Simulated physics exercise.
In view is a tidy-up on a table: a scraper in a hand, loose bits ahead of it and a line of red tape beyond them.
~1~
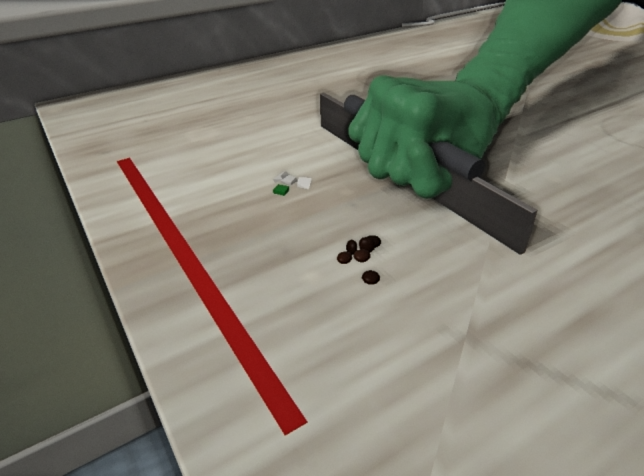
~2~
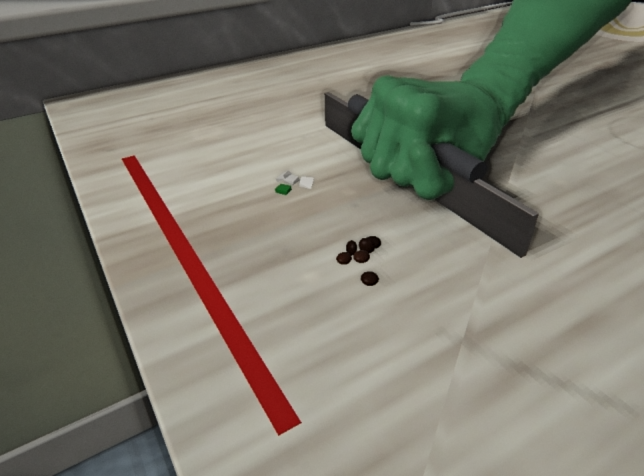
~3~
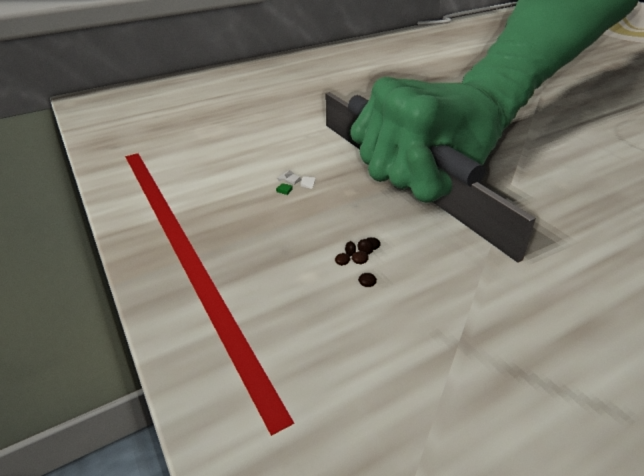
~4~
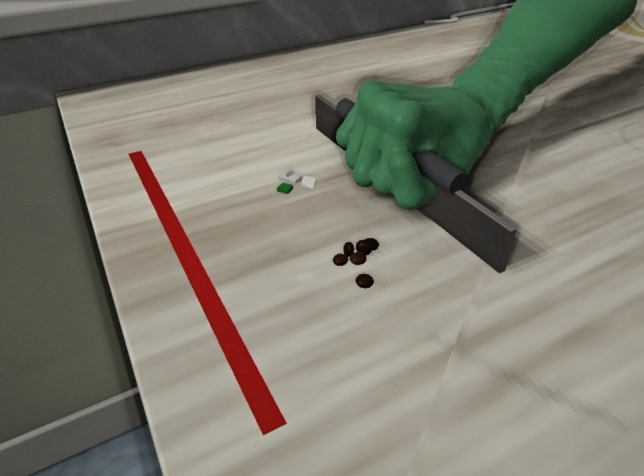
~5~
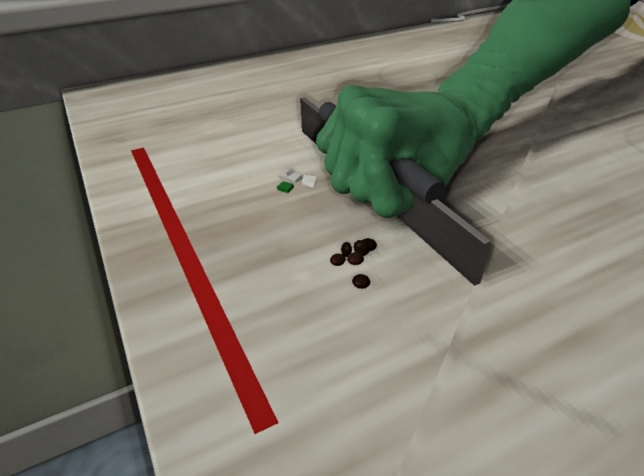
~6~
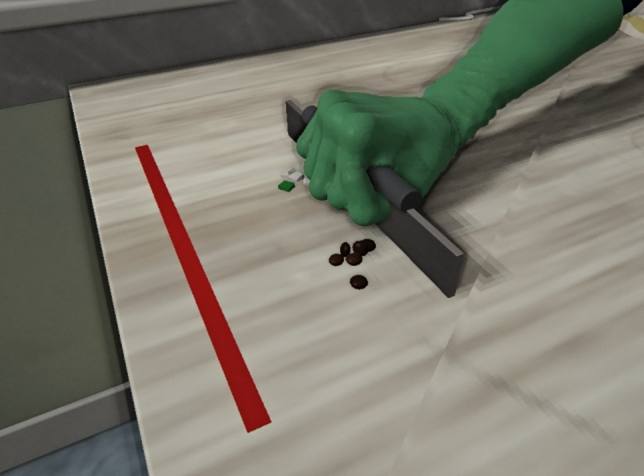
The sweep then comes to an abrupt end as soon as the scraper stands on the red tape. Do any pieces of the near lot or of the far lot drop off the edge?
The near lot loses nothing. The far lot loses nothing.
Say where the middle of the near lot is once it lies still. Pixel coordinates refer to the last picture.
Around (188, 316) in the last picture.
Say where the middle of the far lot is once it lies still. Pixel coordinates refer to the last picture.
About (153, 222).
Then, 0.56 s past the last view, scraper still moving, near (260, 183); near lot all on the table, its front near (280, 283); far lot all on the table, its front near (230, 204).
Then, 1.14 s past the last view, scraper stopped at the red tape; near lot all on the table, its front near (171, 321); far lot all on the table, its front near (140, 230).
Finally, scraper stopped at the red tape; near lot all on the table, its front near (171, 321); far lot all on the table, its front near (140, 230).
